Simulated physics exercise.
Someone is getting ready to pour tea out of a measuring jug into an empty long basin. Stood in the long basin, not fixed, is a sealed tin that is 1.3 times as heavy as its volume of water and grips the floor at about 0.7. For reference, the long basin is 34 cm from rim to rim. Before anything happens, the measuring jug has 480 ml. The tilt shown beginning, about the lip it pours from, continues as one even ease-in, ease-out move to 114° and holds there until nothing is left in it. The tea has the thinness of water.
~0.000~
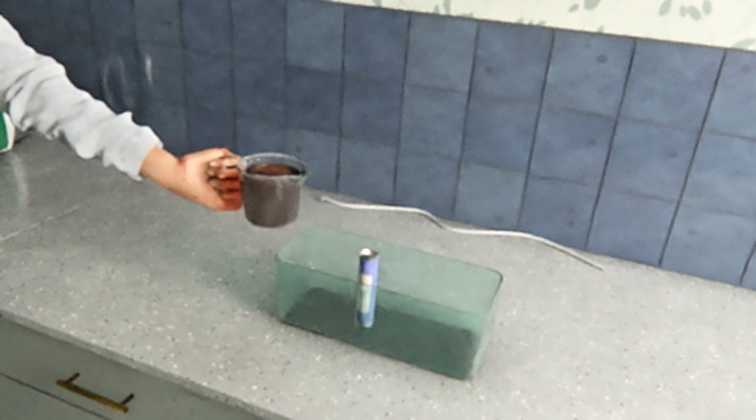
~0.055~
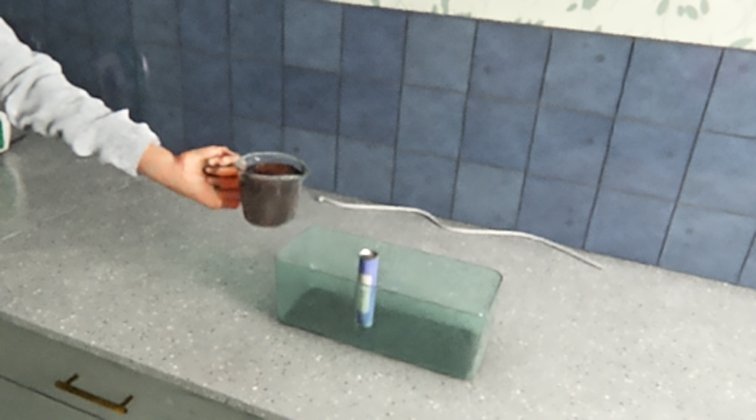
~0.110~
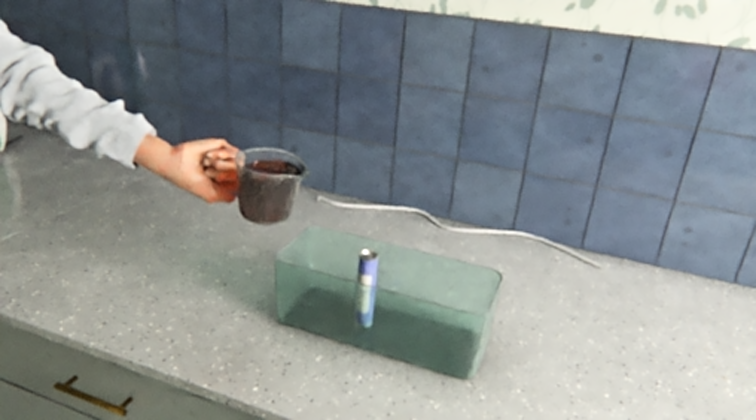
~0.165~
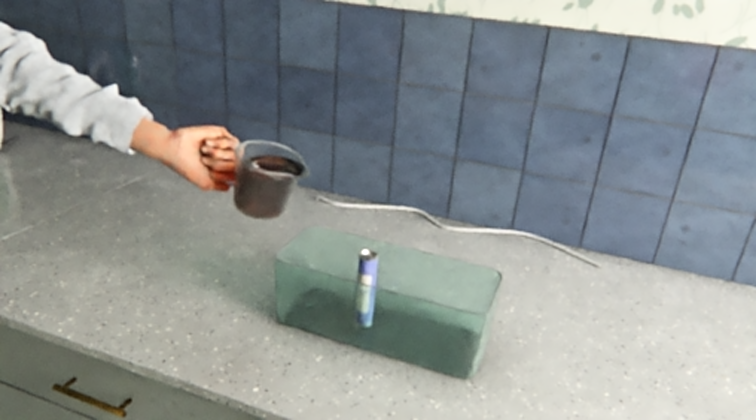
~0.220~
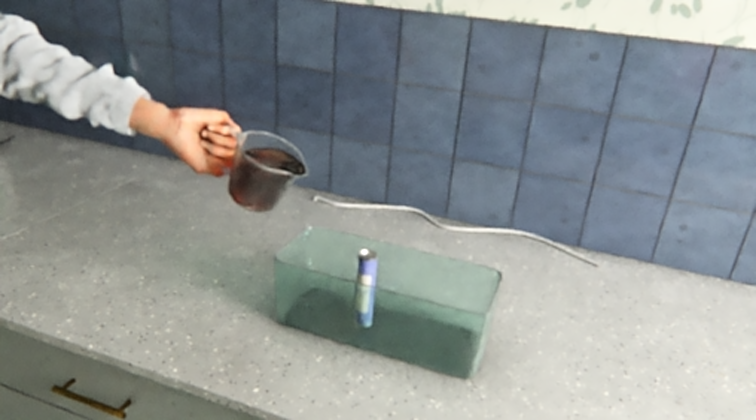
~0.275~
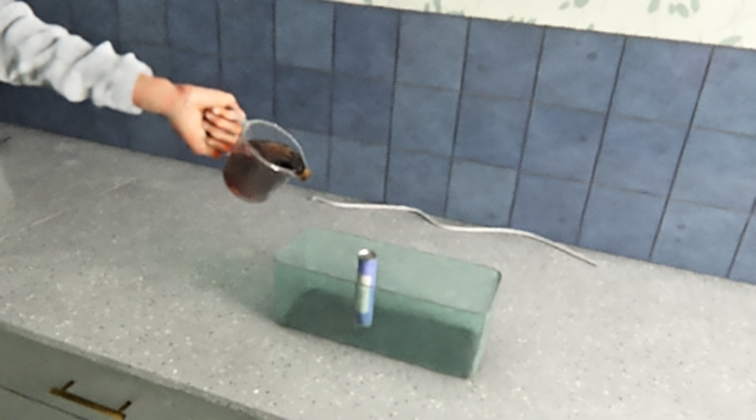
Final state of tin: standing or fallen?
It goes down.
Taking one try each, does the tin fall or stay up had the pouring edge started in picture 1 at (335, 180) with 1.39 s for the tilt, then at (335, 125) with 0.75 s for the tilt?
First it stays up; then it stays up.
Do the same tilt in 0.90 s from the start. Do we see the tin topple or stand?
After the tilt, the tin has tipped over.
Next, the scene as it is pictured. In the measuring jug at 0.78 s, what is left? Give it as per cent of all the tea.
Near 2 in a hundred.
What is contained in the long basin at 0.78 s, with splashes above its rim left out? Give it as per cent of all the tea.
82 per cent, give or take a little.
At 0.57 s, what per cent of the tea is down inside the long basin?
Fraction in basin: Approx. 14%.
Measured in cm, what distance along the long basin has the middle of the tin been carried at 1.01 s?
Centre to centre, close to 8 cm.
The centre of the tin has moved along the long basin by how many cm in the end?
In the end the tin's centre has shifted about 8.5 centimetres.
Then, 0.57 s in, the tilt is 98° and 44 per cent is still to pour; the tin stands where it began.
Then, 0.78 s in, the tilt is 114° and 2 per cent is still to pour; the tin leans 46°.
Then, 1.01 s in, the tilt is 114° and 0 per cent is still to pour; the tin lies on its side.
Then, 1.25 s in, the tilt is 114° and 0 per cent is still to pour; the tin lies on its side.
Finally, the tin lies on its side.
